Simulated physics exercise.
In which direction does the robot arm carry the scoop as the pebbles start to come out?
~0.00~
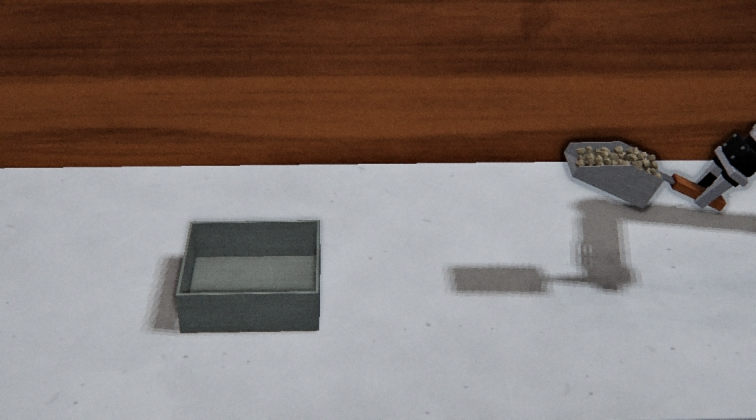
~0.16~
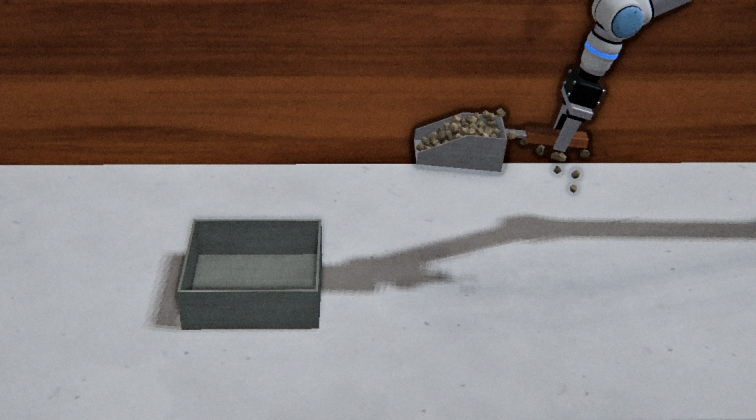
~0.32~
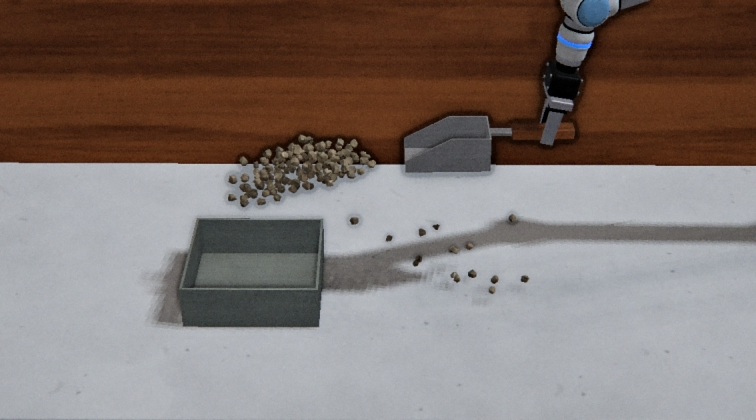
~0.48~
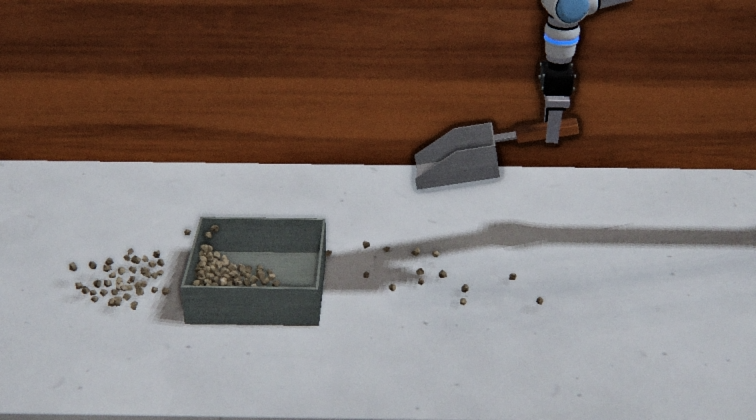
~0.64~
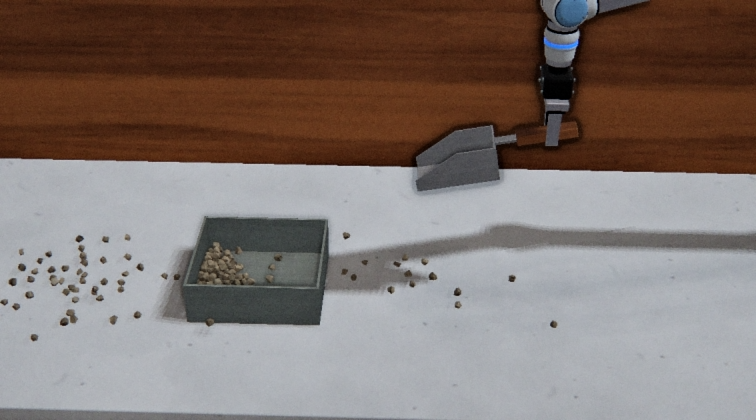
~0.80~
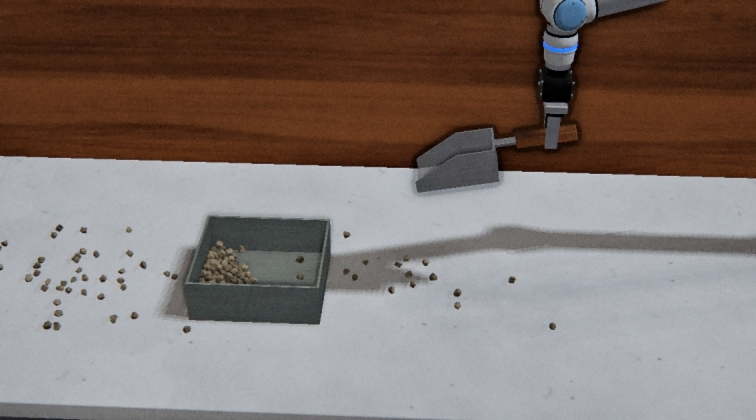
The arm carries the scoop to the left, toward the side where the open box stands.
